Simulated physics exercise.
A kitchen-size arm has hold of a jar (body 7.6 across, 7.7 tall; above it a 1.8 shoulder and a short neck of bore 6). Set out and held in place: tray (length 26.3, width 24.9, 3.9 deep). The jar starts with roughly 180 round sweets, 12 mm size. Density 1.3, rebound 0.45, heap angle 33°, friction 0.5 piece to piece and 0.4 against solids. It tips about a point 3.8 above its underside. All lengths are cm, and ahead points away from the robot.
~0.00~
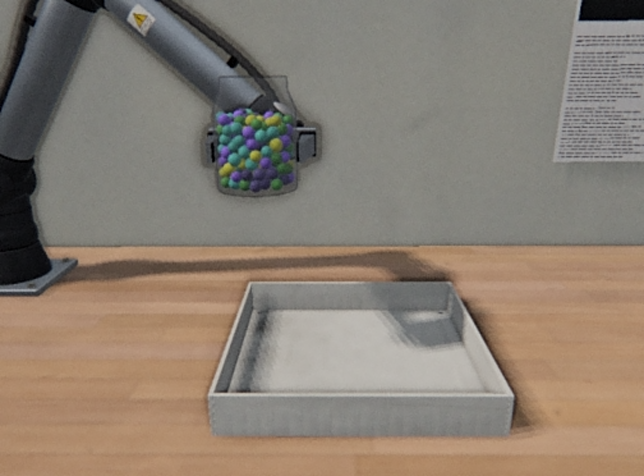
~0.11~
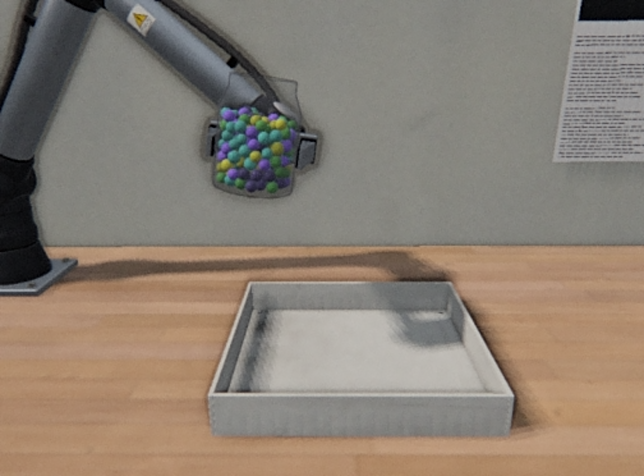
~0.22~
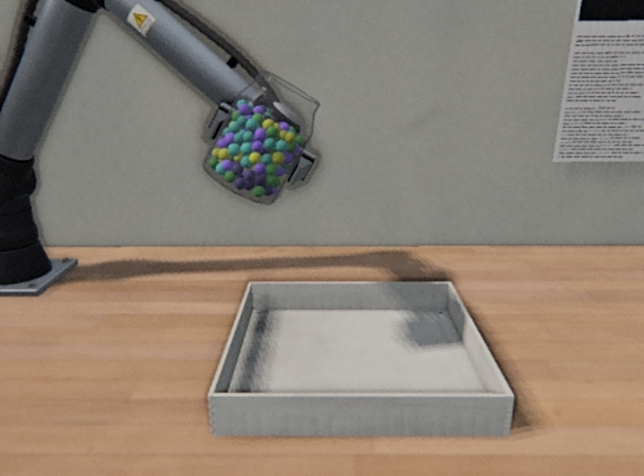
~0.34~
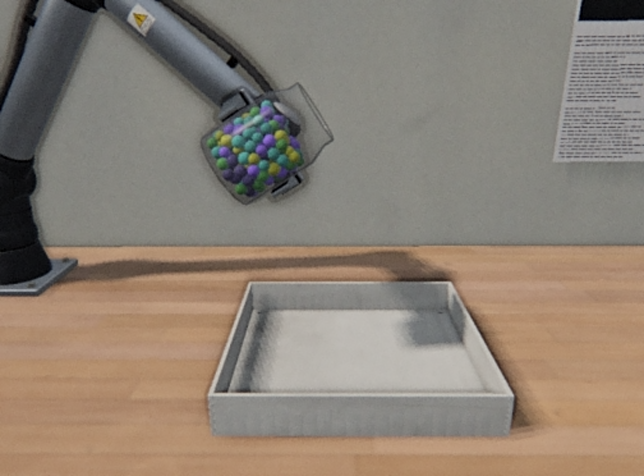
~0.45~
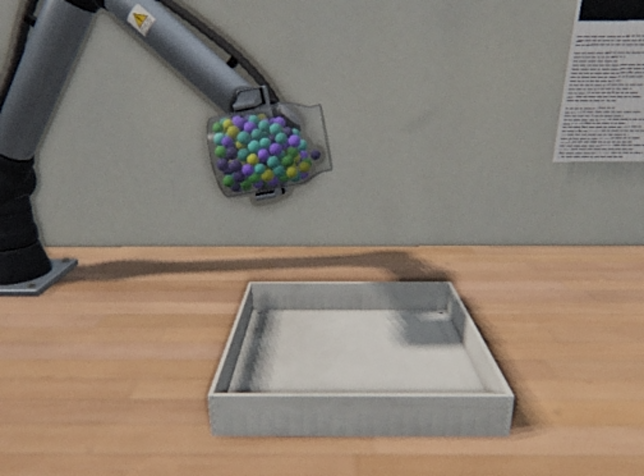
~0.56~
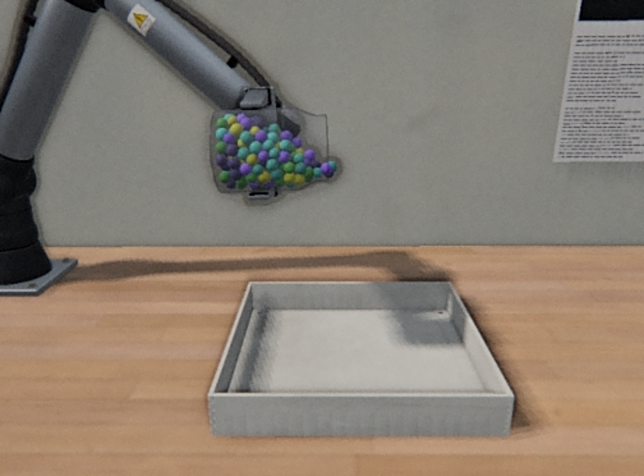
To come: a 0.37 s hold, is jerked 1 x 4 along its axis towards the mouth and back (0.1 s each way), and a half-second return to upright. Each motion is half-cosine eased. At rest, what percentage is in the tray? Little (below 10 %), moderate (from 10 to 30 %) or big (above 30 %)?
In the tray the share is moderate, from 10 to 30 %.
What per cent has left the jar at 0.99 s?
Near 0 per cent so far.
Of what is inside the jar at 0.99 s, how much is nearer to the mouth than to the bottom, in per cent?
About 50 per cent.
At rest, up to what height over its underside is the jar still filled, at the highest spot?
Roughly 7.5 cm.
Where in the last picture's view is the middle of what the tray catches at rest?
Near (425, 351).
After 0.99 s, tipped 88°, highest piece 27 above the table; 179 in the jar, 4 in the tray.
After 1.42 s, tipped 34°, highest piece 29 above the table; 148 in the jar, 32 in the tray, 2 on the table or floor, 1 in flight or on a rim.
After 1.83 s, upright, highest piece 27 above the table; 148 in the jar, 32 in the tray, 3 on the table or floor.
After 2.53 s, upright, highest piece 27 above the table; 148 in the jar, 32 in the tray, 3 on the table or floor.
In the end, 148 in the jar, 32 in the tray, 3 on the table or floor. That is 17 % in the tray.
